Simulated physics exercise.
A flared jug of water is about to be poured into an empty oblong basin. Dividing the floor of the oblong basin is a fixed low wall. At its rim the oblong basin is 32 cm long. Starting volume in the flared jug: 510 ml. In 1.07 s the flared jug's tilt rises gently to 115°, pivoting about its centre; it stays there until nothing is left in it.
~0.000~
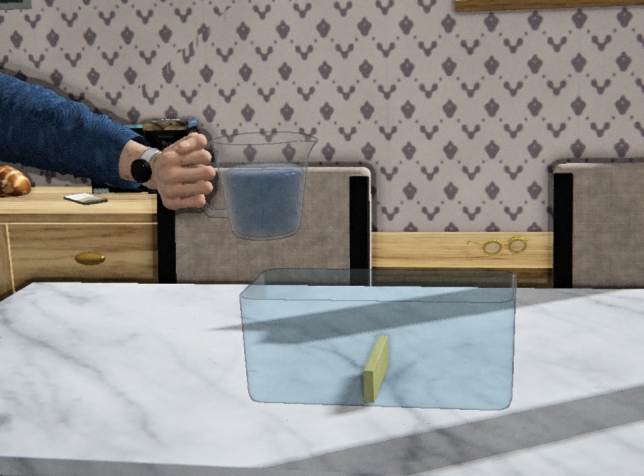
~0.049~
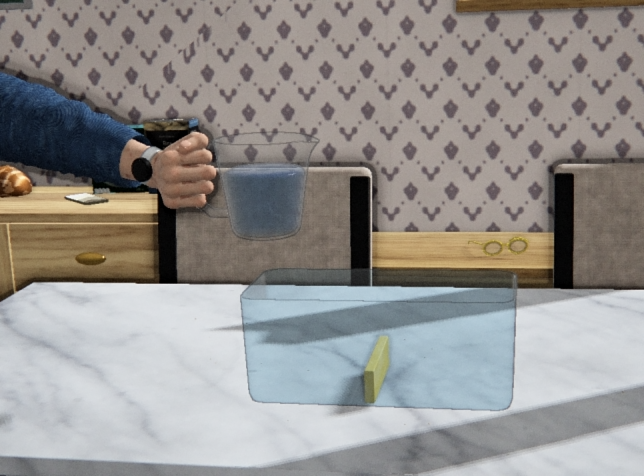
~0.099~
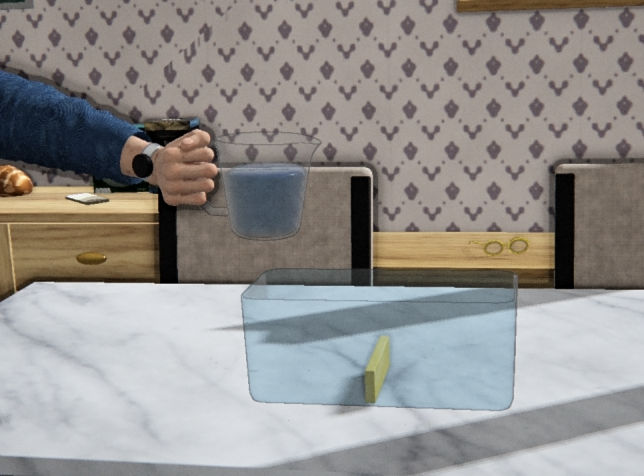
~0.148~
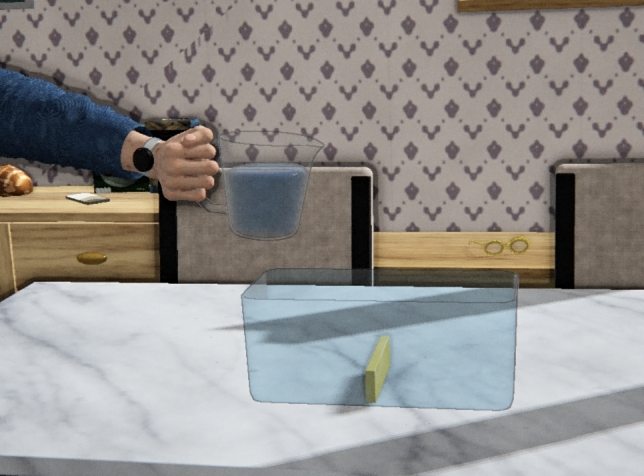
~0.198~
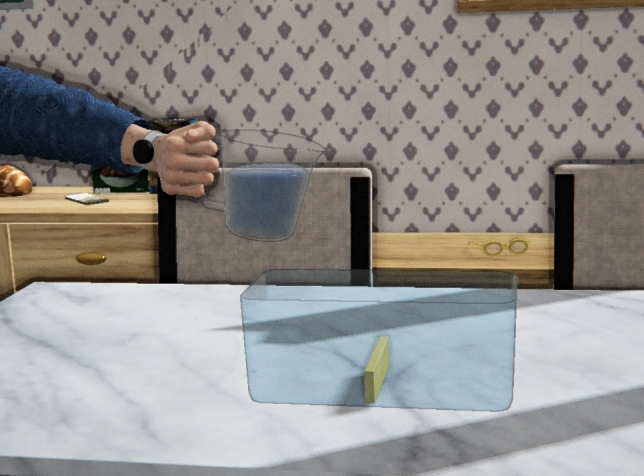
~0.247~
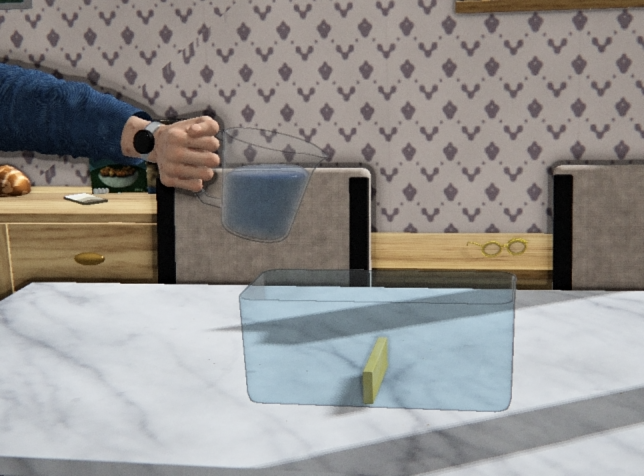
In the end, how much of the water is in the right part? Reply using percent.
Roughly 43 percent is in the right part.
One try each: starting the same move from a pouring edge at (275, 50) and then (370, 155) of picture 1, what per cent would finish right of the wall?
The first try gives 10 percent and the second 90 percent.
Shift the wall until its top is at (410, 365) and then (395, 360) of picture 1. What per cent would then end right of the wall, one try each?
It comes to 10 per cent, and then 10 per cent.
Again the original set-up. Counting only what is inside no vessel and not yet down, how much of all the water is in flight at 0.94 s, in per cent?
Close to 10 per cent.
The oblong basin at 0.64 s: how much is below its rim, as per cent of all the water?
Estimate - around 3 in a hundred parts.
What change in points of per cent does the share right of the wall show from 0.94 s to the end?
It goes higher by about 3 %.
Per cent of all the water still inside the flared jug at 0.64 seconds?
Close to 80 in a hundred.
Then, 0.64 s in, the tilt is 76° and 79 per cent is still to pour, 2 is left of the wall and 1 right of it.
Then, 0.94 s in, the tilt is 111° and 11 per cent is still to pour, 38 is left of the wall and 40 right of it.
Then, 1.24 s in, the tilt is 115° and 0 per cent is still to pour, 57 is left of the wall and 42 right of it.
Then, 1.57 s in, the tilt is 115° and 0 per cent is still to pour, 56 is left of the wall and 43 right of it.
Finally, 56 per cent lies left of the wall, 43 right of it and 1 outside.
